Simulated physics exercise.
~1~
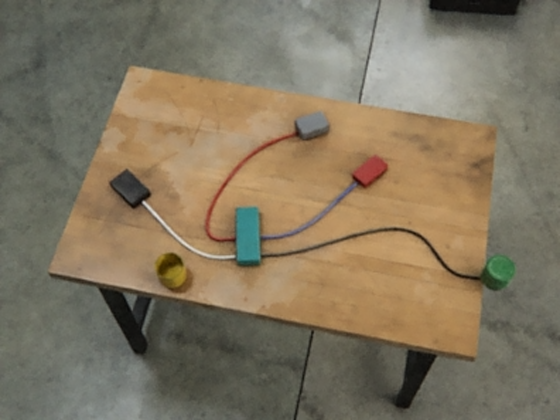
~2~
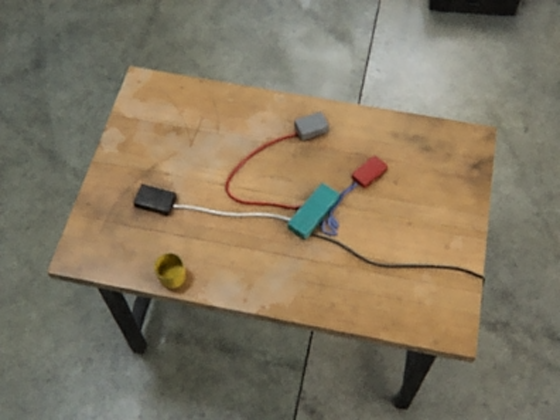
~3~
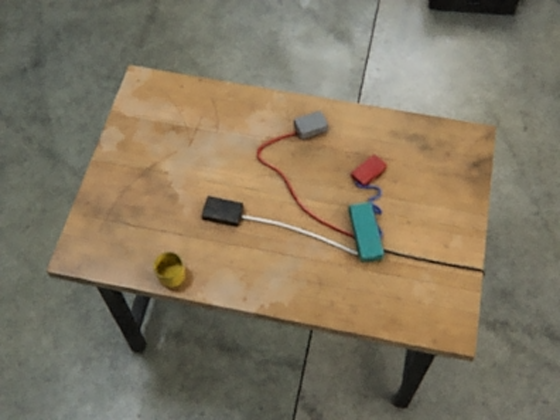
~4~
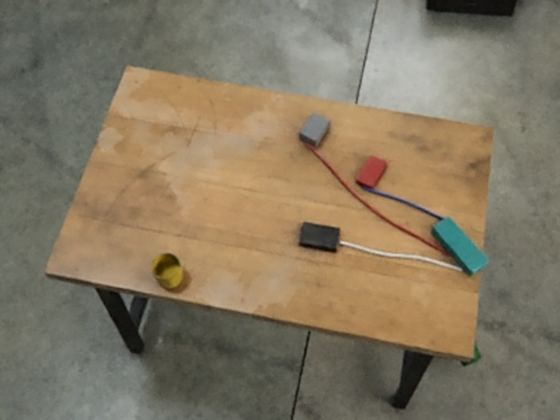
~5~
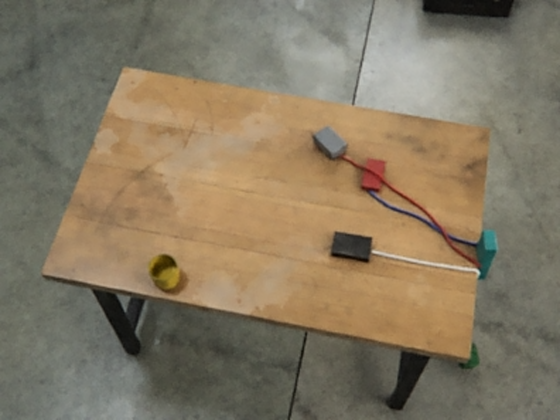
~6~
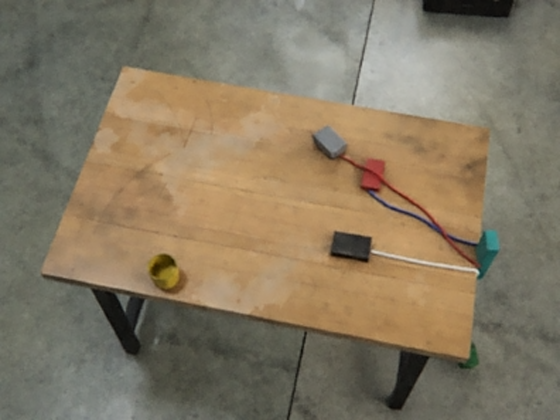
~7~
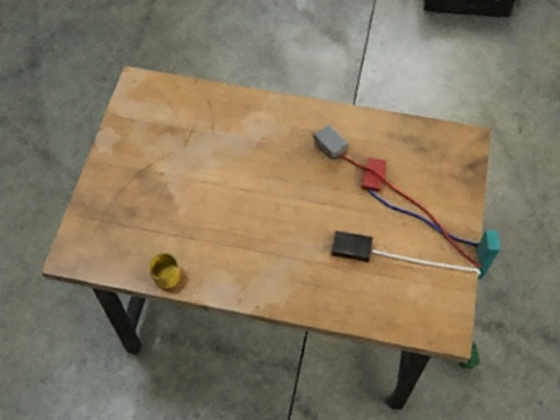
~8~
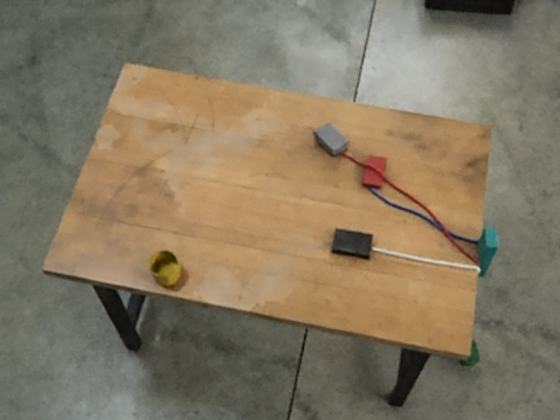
At first, a teal strip sits on a wooden table, joined by thin cables to a black box, a grey one, a red one and a green object at the right edge, with a yellow mug nearby. The green object drops out of sight, and the strip slides right, turning as it goes. The black box trails after it on its white cable. As the strip nears the edge, the grey box starts to shift too. Finally the strip tips over the right edge and hangs there, held by taut cables, while the mug stays put.
